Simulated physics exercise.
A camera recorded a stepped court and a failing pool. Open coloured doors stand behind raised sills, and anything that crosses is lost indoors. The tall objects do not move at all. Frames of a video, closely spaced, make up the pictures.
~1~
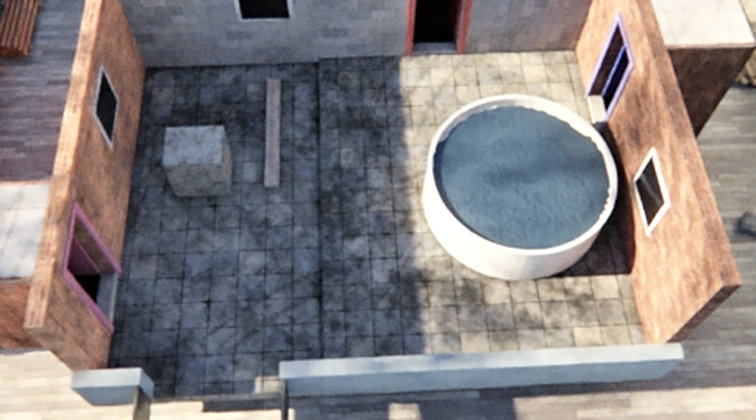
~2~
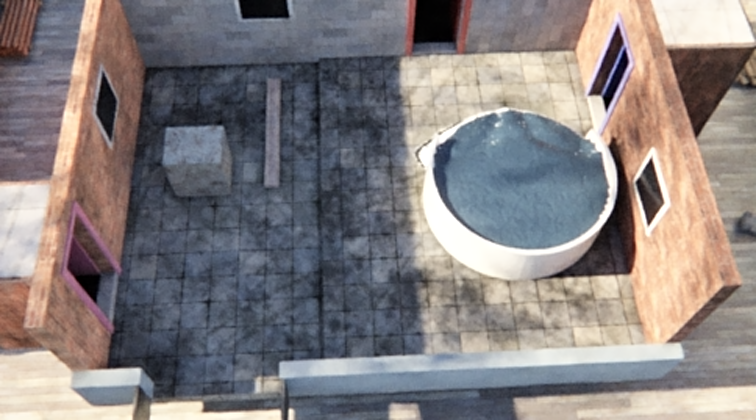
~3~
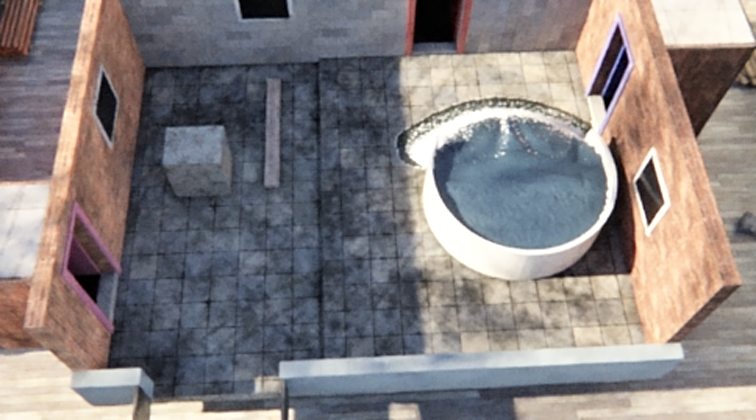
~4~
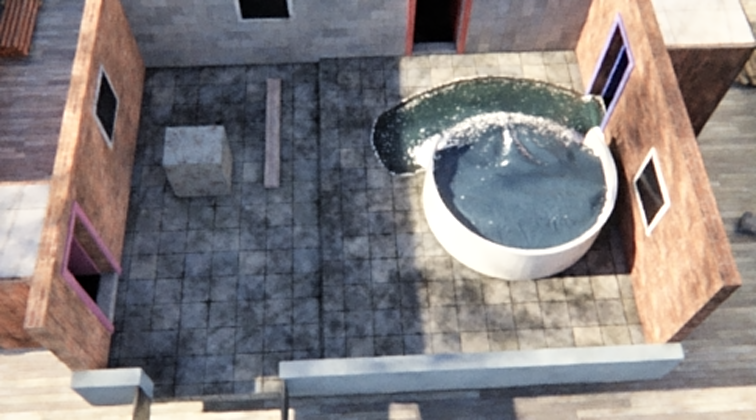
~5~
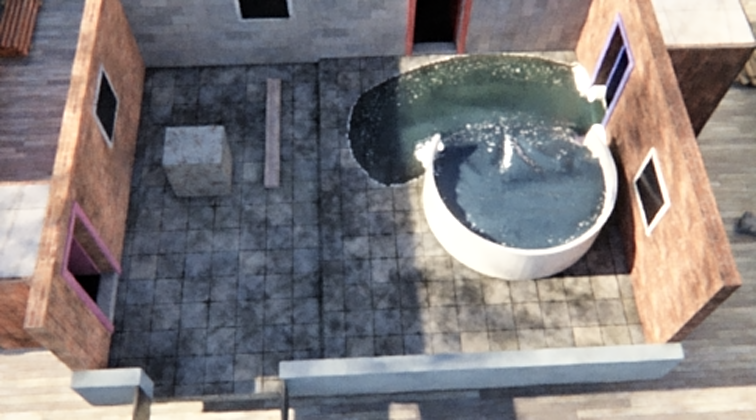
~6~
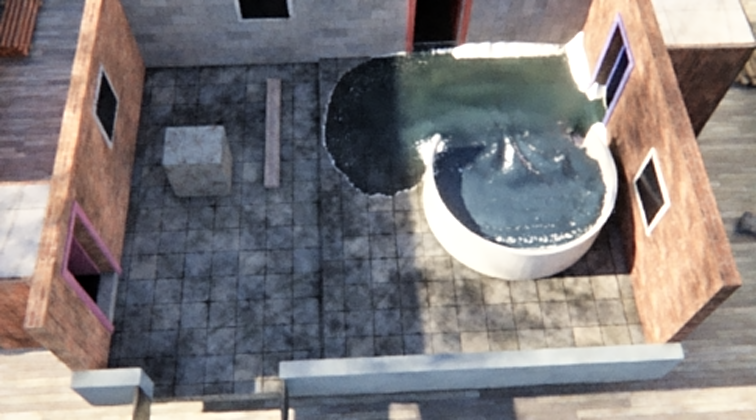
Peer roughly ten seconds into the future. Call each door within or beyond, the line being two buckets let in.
Red door - beyond; blue door - beyond; pink door - within.
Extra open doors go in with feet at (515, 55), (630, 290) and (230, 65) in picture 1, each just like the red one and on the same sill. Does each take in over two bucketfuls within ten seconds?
Door by door, it goes clears the line, misses the line, clears the line.
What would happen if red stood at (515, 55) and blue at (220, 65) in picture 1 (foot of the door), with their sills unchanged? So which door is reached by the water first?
The red one gets wet first.
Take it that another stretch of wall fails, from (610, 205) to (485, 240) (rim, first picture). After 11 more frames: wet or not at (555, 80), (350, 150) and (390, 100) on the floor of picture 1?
First unwetted, second unwetted, third unwetted.
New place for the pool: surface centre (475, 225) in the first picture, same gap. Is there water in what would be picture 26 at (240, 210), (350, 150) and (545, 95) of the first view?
The three spots read left dry, swamped, swamped.
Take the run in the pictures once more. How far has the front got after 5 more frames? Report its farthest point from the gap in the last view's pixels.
Near (230, 71).
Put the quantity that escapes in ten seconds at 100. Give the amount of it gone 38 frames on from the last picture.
I'd say about 70 per cent.
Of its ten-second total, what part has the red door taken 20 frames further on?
It should be near 80 percent of the ten-second total.
A moment on, water covers 30 % of the floor; the red door far over two buckets in, the blue door far over two buckets in, the pink door not reached.
Next, water covers 35 % of the floor; the red door far over two buckets in, the blue door far over two buckets in, the pink door not reached.
Then, water covers 50 % of the floor; the red door far over two buckets in, the blue door far over two buckets in, the pink door not reached.
Later, water covers 80 % of the floor; the red door far over two buckets in, the blue door far over two buckets in, the pink door wet at the sill, nothing in.
In the end, water covers 90 % of the floor; the red door far over two buckets in, the blue door far over two buckets in, the pink door wet at the sill, nothing in.
